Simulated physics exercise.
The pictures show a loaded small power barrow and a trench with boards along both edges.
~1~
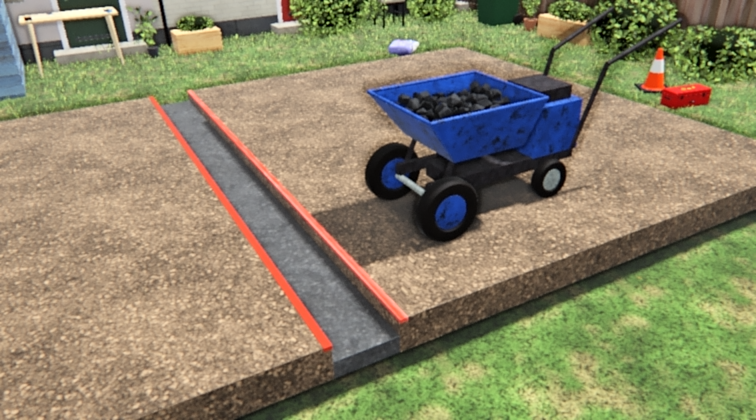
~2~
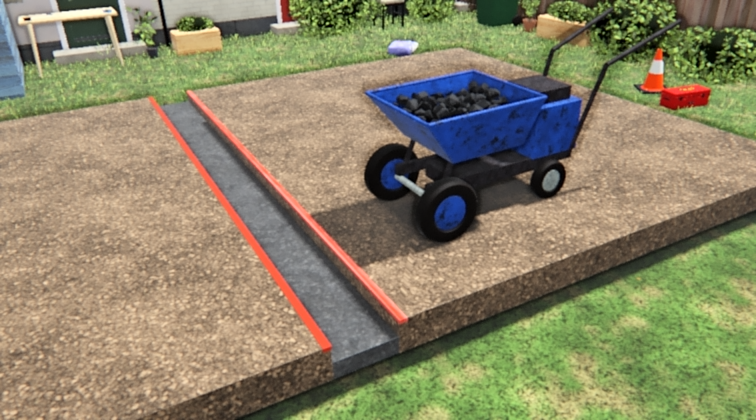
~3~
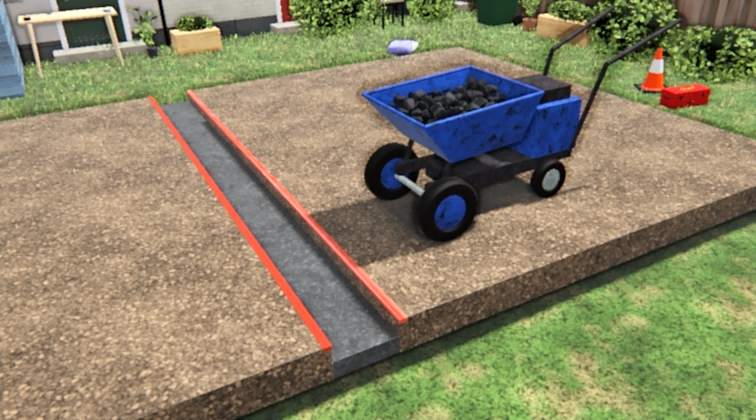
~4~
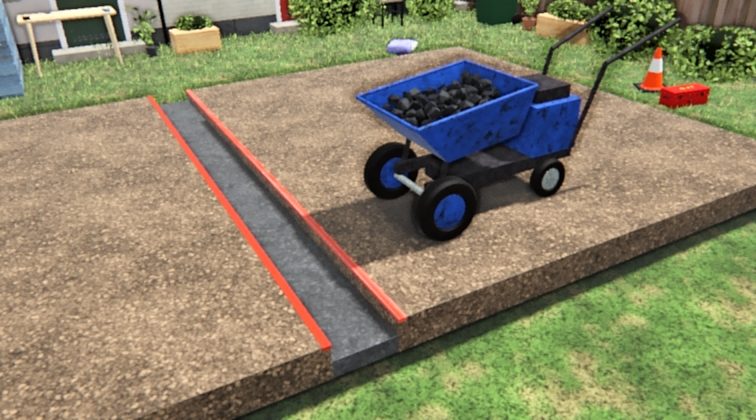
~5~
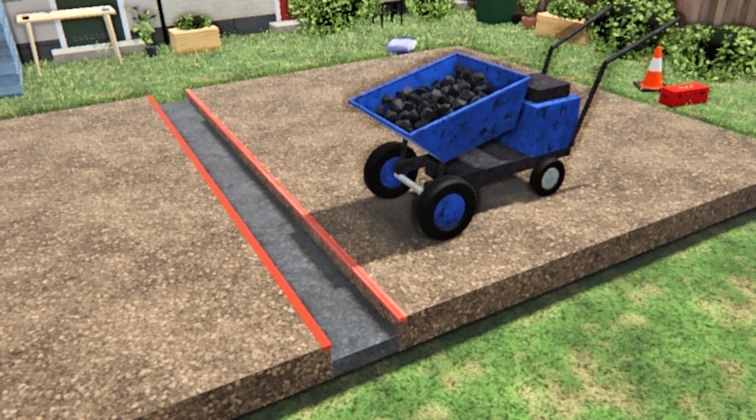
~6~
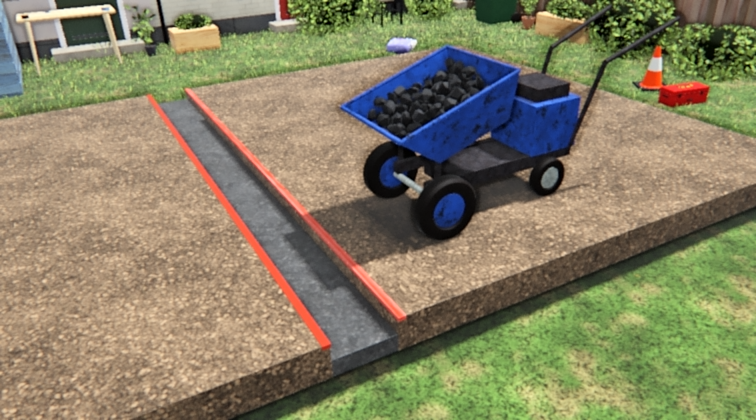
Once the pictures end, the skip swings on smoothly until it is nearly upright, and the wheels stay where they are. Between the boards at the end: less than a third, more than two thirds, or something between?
Between the edges lies over two thirds of the load.
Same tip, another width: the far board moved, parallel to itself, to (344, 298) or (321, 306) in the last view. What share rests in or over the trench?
About 40 and 70 per cent.
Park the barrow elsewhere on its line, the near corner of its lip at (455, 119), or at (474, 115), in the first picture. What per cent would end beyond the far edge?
The first gives 0 %, the second 0 %.
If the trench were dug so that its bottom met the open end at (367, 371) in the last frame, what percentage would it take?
About 100 per cent.
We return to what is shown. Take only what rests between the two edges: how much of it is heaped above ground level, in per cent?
It comes to 40 per cent or so.
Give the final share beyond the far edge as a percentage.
Some 5 per cent.
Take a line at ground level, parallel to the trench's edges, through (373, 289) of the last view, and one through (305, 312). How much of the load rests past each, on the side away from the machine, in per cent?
In turn 90 and 0 in a hundred.
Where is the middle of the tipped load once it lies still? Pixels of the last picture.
Near (304, 249).
Shortly afterwards, skip tipped steeply; the whole lot in the skip.
Next, skip tipped steeply; the bulk in the skip; a little in or heaped over the trench; only a few falling.
Some moments later, skip tipped right over; near a quarter in the skip; only a few short of the trench; the bulk in or heaped over the trench; only a few beyond it.
In the end, skip tipped right over; only a few in the skip; a little short of the trench; the bulk in or heaped over the trench; only a few beyond it.
